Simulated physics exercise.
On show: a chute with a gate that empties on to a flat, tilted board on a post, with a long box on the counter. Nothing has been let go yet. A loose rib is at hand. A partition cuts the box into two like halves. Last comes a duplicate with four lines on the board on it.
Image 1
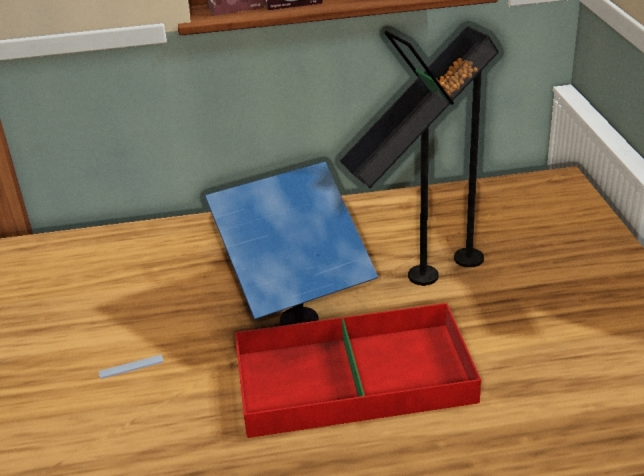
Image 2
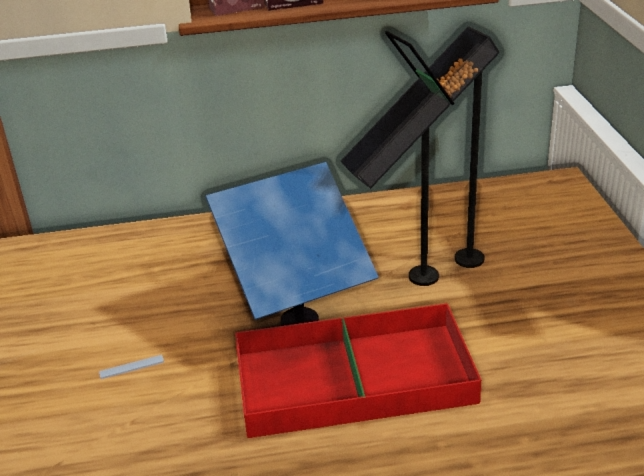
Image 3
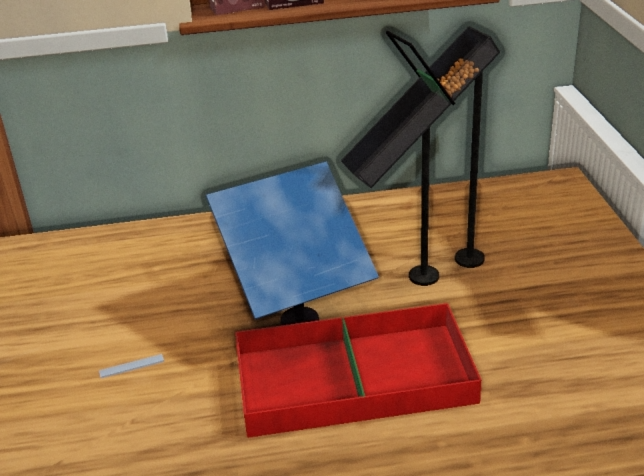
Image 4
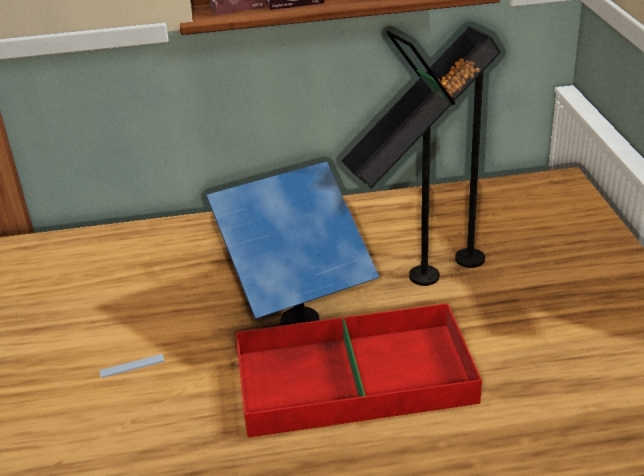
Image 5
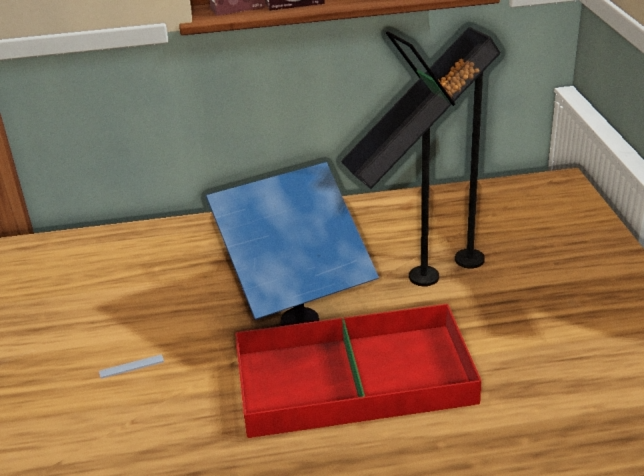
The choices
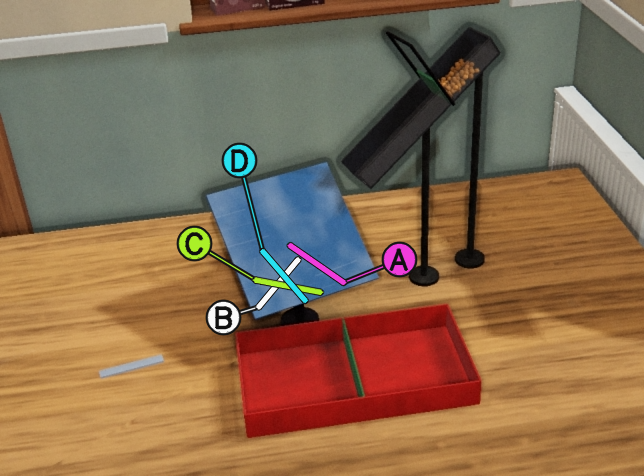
The footage shows a black chute on posts holding small orange-brown pieces behind a gate, above a tilted blue board and a divided red box on a wooden surface, with a pale strip at left; nothing visibly moves.
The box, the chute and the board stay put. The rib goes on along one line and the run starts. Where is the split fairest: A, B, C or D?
C works best here.
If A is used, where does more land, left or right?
Right.
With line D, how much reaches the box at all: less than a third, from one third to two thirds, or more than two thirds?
It is more than two thirds.
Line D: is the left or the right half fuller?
More lands on the left.
On the marked copy, line A from (290, 245) to (343, 282); line B from (298, 259) to (258, 307); line C from (255, 280) to (320, 292); line D from (262, 251) to (305, 300).
Choosing A, of what is caught, a small part in the left half, most in the right.
Choosing B, of what is caught, most in the left half, a small part in the right.
Choosing C, of what is caught, about two thirds in the left half, about a third in the right.
Choosing D, of what is caught, most in the left half, about a quarter in the right.
